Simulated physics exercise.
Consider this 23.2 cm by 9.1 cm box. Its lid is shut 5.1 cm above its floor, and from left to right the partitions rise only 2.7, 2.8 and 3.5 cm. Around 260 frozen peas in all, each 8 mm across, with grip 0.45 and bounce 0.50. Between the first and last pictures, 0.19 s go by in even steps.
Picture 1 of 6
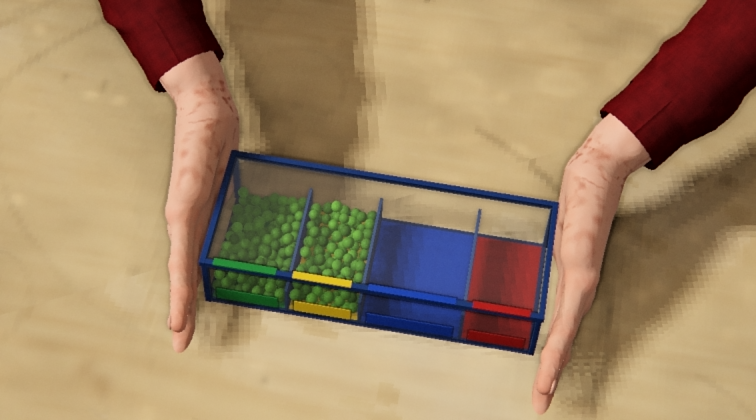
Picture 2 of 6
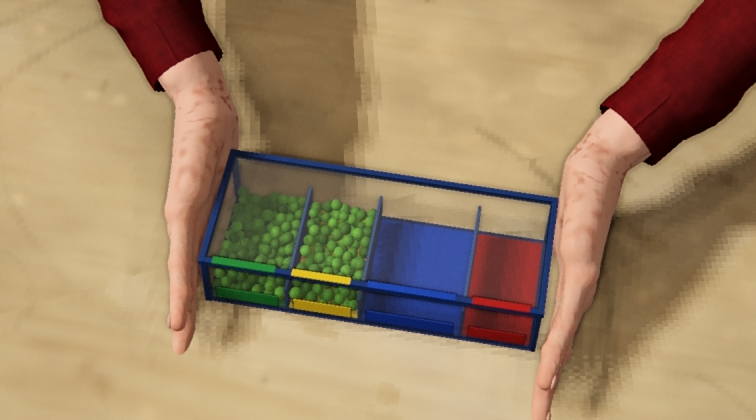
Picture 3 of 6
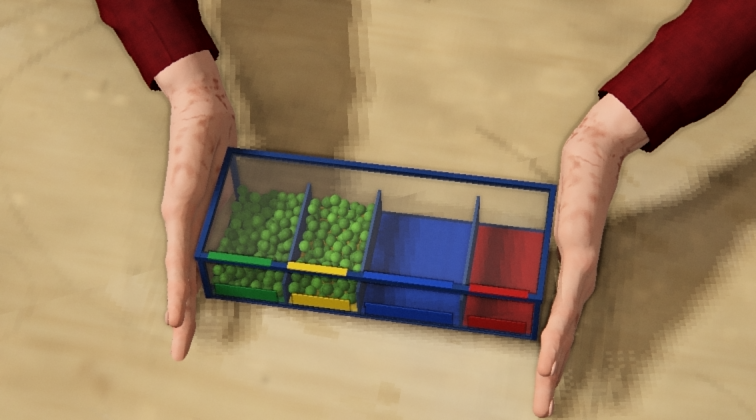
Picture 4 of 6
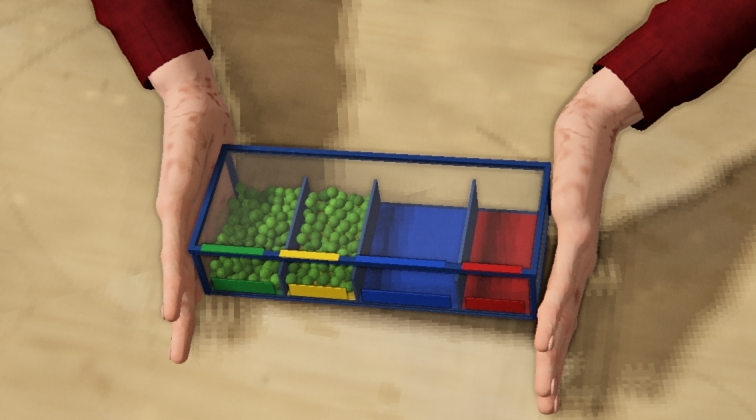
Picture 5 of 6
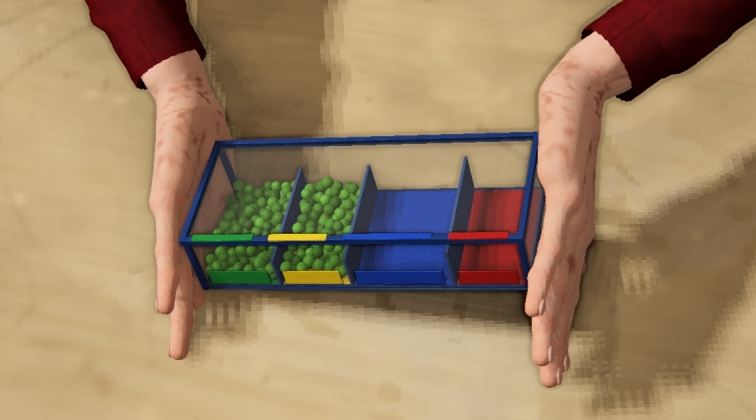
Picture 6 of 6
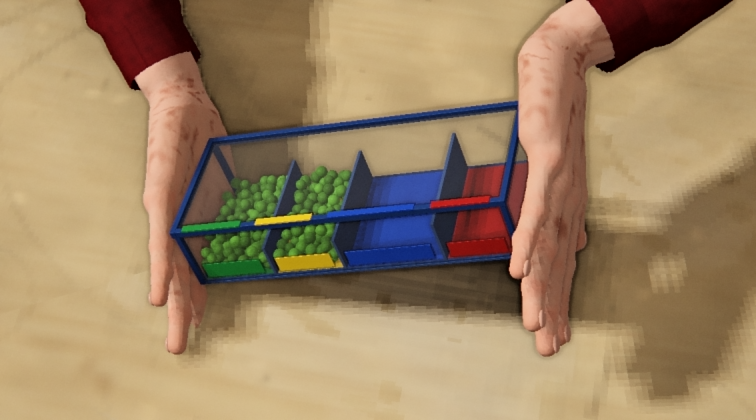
Two hands in dark red sleeves held a clear, blue-edged box with small green balls in its two left compartments, then gradually turned and tilted it, raising its right end while the balls stayed in their compartments.
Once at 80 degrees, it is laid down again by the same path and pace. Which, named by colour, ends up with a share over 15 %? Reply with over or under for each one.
Red: Under, blue: Under, green: Over, yellow: Over.
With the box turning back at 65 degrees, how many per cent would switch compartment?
Roughly 5 percent would.
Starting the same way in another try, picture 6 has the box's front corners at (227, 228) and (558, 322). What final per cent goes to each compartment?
That leaves red with 10 percent, blue with 35, green with 15 and yellow with 35 percent.
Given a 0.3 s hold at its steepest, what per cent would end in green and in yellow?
That would leave green with 80 percent and yellow with 20 percent.
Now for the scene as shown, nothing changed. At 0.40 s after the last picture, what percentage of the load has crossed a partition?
Near 10 in a hundred.
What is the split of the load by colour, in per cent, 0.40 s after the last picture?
Red = 0, blue = 0, green = 65, yellow = 35 (percent).
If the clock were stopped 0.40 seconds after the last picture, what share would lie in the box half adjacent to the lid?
Close to 30 in a hundred.
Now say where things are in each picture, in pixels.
Box tilt 0 degrees, front corners at (206, 260) and (539, 315); green 55 %, yellow 45 %, in the first frame.
Box tilt 1 degrees, front corners at (205, 259) and (539, 311), in the second frame.
Box tilt 4 degrees, front corners at (202, 254) and (537, 296), lowest corner left back, in the third frame.
Box tilt 10 degrees, front corners at (195, 248) and (531, 271), lowest corner left back, in the fourth frame.
Box tilt 17 degrees, front corners at (187, 239) and (518, 236), lowest corner left back, in the fifth frame.
Box tilt 24 degrees, front corners at (178, 231) and (500, 200), lowest corner left back; green 55 %, yellow 45 %, in the sixth frame.
Then, 0.40 s after the last picture, tilt 78 degrees; green 65 %, yellow 35 %.
Then, 0.67 s after the last picture, tilt 31 degrees; green 80 %, yellow 20 %.
Then, 1.04 s after the last picture, tilt 0 degrees; green 80 %, yellow 20 %.
In the end, red 0 %, blue 0 %, green 80 %, yellow 20 %.
